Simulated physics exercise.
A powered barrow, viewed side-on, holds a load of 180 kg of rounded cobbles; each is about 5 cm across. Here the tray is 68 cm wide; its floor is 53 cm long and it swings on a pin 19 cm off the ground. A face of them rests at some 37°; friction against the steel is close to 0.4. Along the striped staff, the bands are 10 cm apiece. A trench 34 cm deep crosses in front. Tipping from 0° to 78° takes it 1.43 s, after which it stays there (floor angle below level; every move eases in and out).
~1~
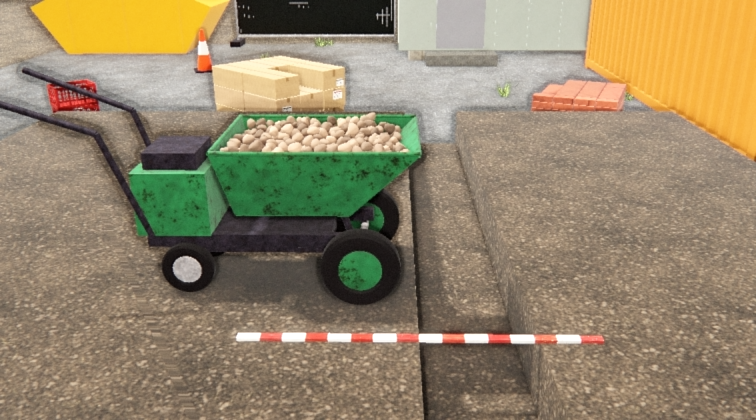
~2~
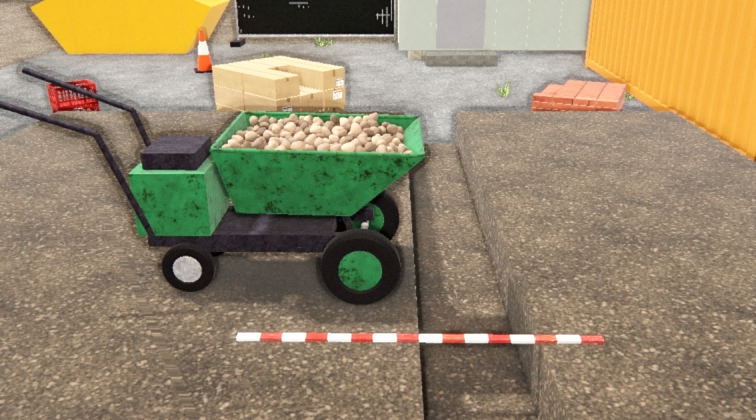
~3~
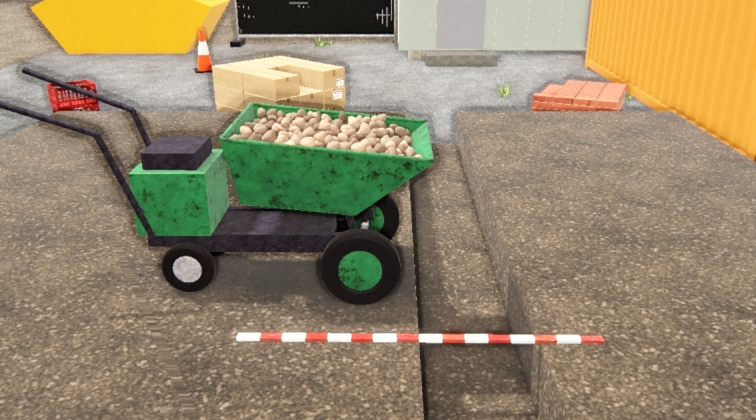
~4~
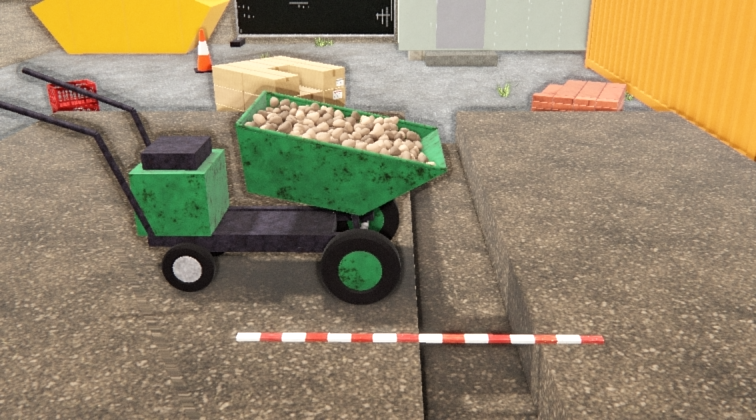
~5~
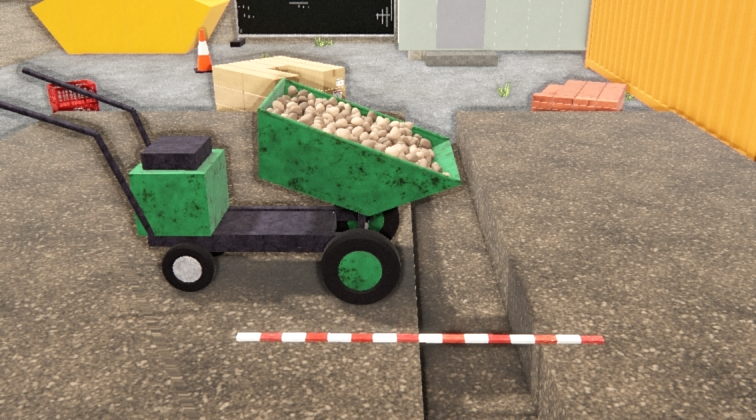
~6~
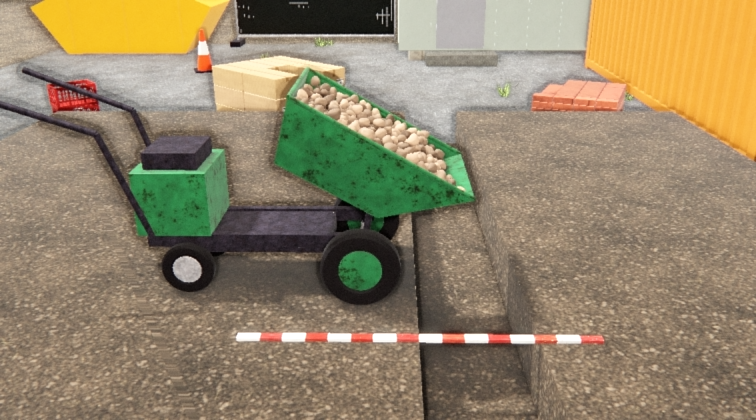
The video shows a green powered barrow loaded with rounded cobbles standing beside a trench, behind a red-and-white striped staff, as its tray gradually tilts forward to the right, the rear rising and the lip lowering over the trench.
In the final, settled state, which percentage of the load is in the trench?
61 per cent is in the trench.
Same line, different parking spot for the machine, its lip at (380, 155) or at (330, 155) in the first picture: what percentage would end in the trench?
It comes to about 100 and 100 in a hundred.
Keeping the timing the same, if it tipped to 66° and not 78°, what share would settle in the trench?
Trench share: Approx. 55%.
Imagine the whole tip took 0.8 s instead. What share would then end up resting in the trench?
I'd put it at roughly 55 per cent.
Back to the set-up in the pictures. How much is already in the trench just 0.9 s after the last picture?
Around 35 per cent of it, at that instant.
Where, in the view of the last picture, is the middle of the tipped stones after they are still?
Their middle ends up near (503, 309).
Then, 0.5 s after the last picture the floor is at 66°, 97 % in the tray, 3 % in the trench; the foremost stones are at (509, 242).
Then, 0.9 s after the last picture the floor is at 78°, 31 % in the tray, 35 % in the trench, 34 % past the trench; the foremost stones are at (648, 275).
Then, 1.3 s after the last picture the floor is at 78°, 5 % in the tray, 55 % in the trench, 40 % past the trench; the foremost stones are at (725, 284).
Then, 3.2 s after the last picture the floor is at 78°, 0 % in the tray, 61 % in the trench, 39 % past the trench; the foremost stones are past the picture's edge.
